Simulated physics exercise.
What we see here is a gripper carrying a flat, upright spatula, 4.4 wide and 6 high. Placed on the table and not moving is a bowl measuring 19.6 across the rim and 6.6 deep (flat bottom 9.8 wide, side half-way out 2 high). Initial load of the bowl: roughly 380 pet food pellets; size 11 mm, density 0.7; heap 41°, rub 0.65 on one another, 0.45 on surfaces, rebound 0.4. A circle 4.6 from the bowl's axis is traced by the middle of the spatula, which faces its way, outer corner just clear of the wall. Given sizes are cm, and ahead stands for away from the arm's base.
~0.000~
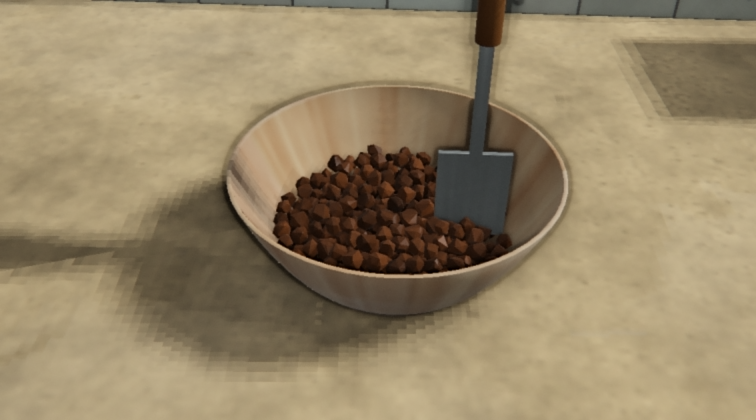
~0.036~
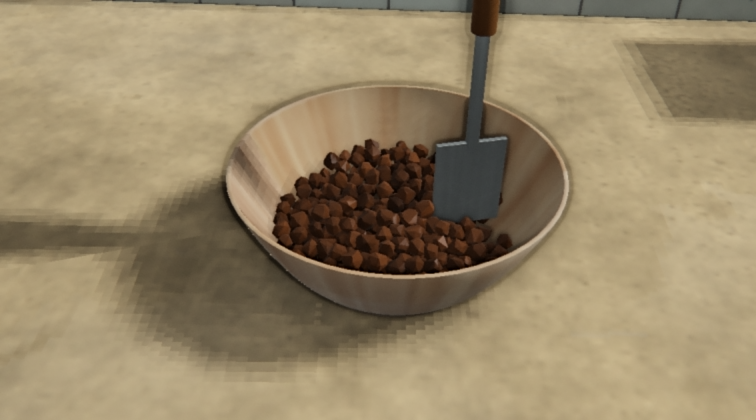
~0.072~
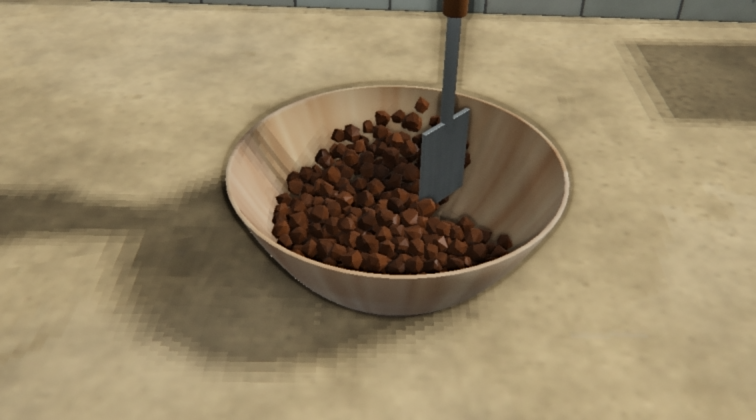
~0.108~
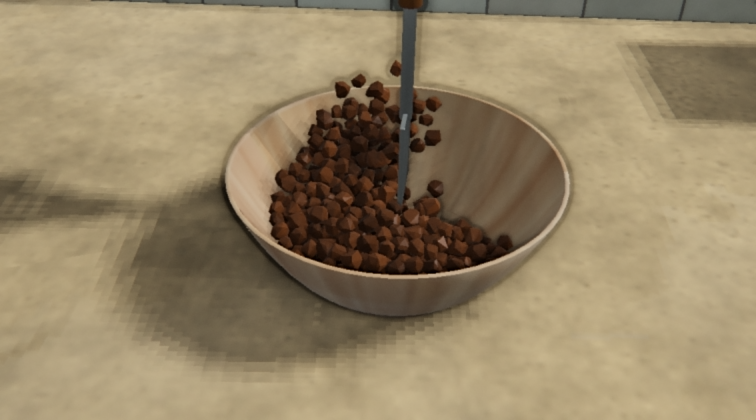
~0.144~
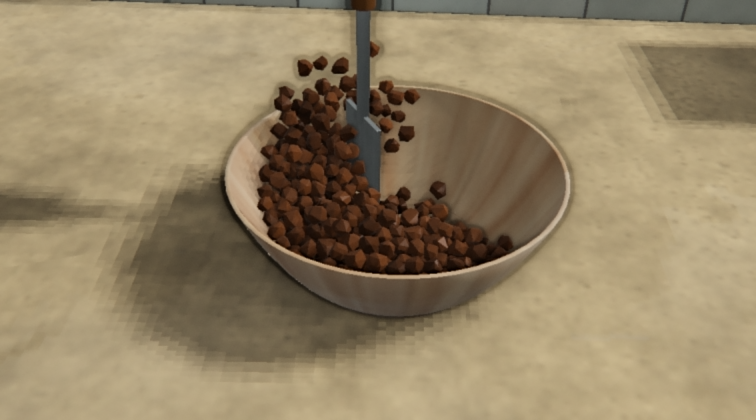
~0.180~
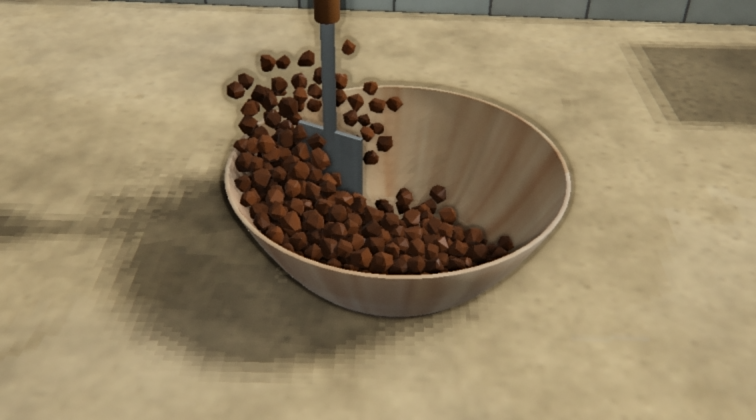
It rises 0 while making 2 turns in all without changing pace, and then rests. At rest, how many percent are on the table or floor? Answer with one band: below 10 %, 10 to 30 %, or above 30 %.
Above 30 %.
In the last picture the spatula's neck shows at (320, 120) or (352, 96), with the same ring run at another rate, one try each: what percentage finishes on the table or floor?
Near 50 per cent for the first, near 40 per cent for the second.
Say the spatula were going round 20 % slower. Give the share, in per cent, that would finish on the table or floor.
40 per cent.
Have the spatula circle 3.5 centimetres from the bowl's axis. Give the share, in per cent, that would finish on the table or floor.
Then about 30 per cent.
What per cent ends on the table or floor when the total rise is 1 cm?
Some 40 per cent.
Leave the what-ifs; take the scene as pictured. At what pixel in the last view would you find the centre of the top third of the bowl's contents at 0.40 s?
The top third is centred near (499, 150) in the last picture.
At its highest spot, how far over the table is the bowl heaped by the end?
The top sits some 6.0 cm up.
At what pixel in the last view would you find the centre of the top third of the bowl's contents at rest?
Close to (458, 175).
By 0.40 s, 14° round, highest piece 11 above the table; 281 in the bowl, 65 on the table or floor, 37 in flight or on the tool.
By 0.63 s, 231° round, highest piece 9 above the table; 234 in the bowl, 138 on the table or floor, 11 in flight or on the tool.
By 0.94 s, 0° round, highest piece 7 above the table; 216 in the bowl, 167 on the table or floor.
By 1.64 s, 0° round, highest piece 6 above the table; 216 in the bowl, 167 on the table or floor.
Final count, 216 in the bowl, 167 on the table or floor. That is 44 % on the table or floor.
